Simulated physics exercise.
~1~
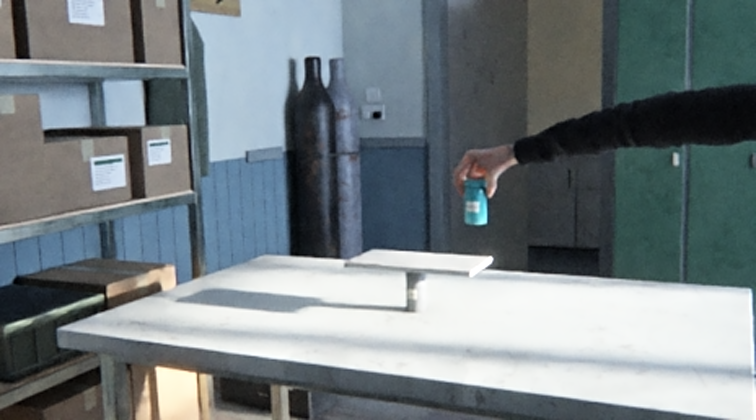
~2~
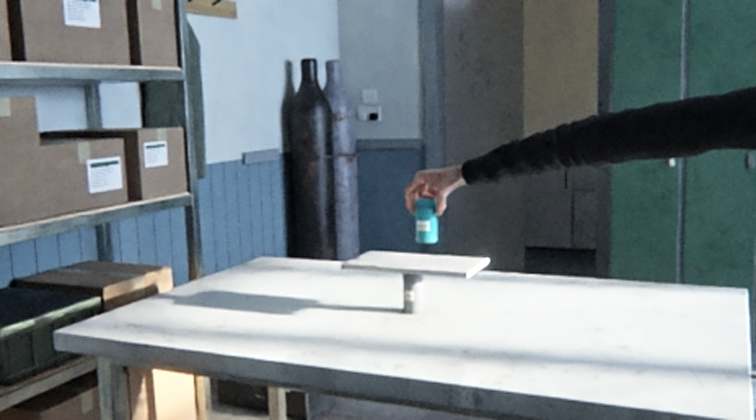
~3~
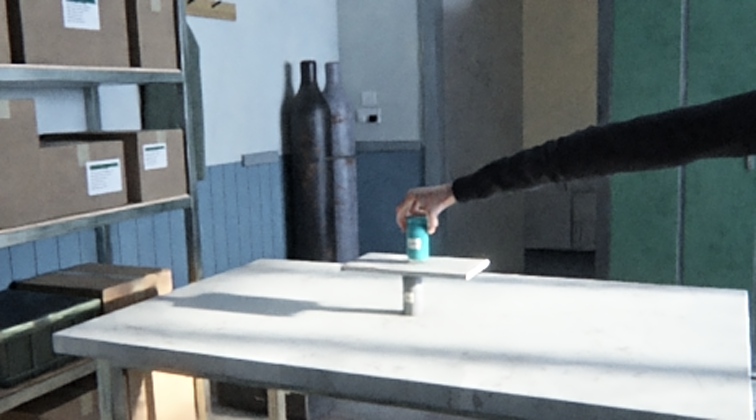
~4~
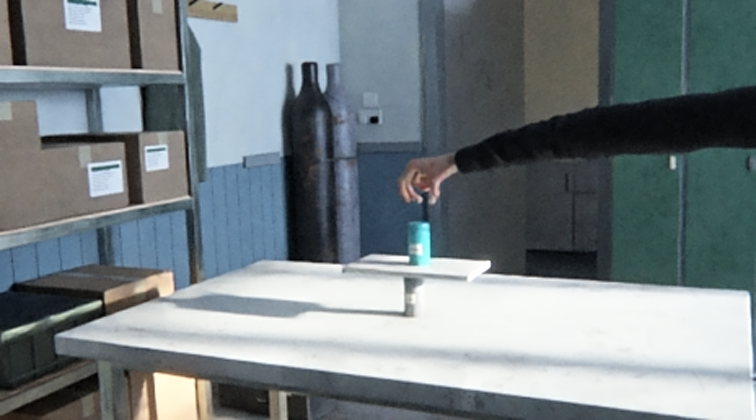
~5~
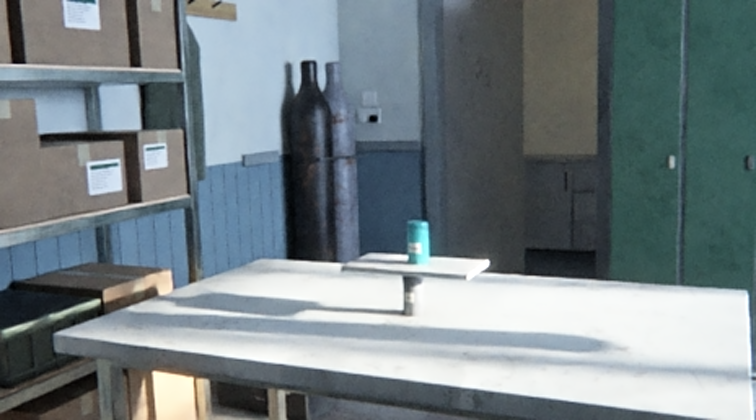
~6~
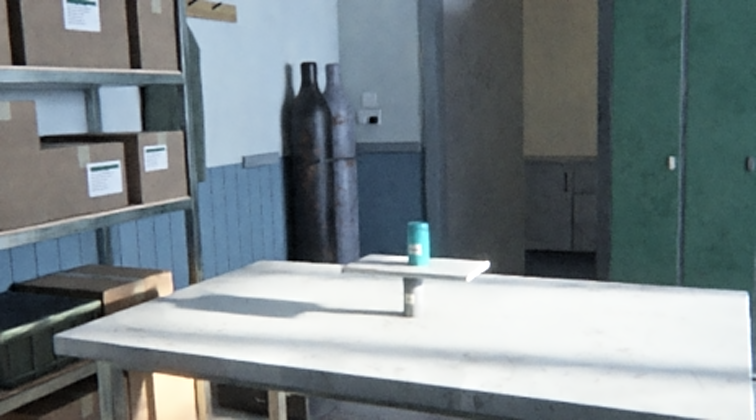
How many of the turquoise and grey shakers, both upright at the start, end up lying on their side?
None of them do. The turquoise shaker stands on the white board and the grey one stays upright beneath it.
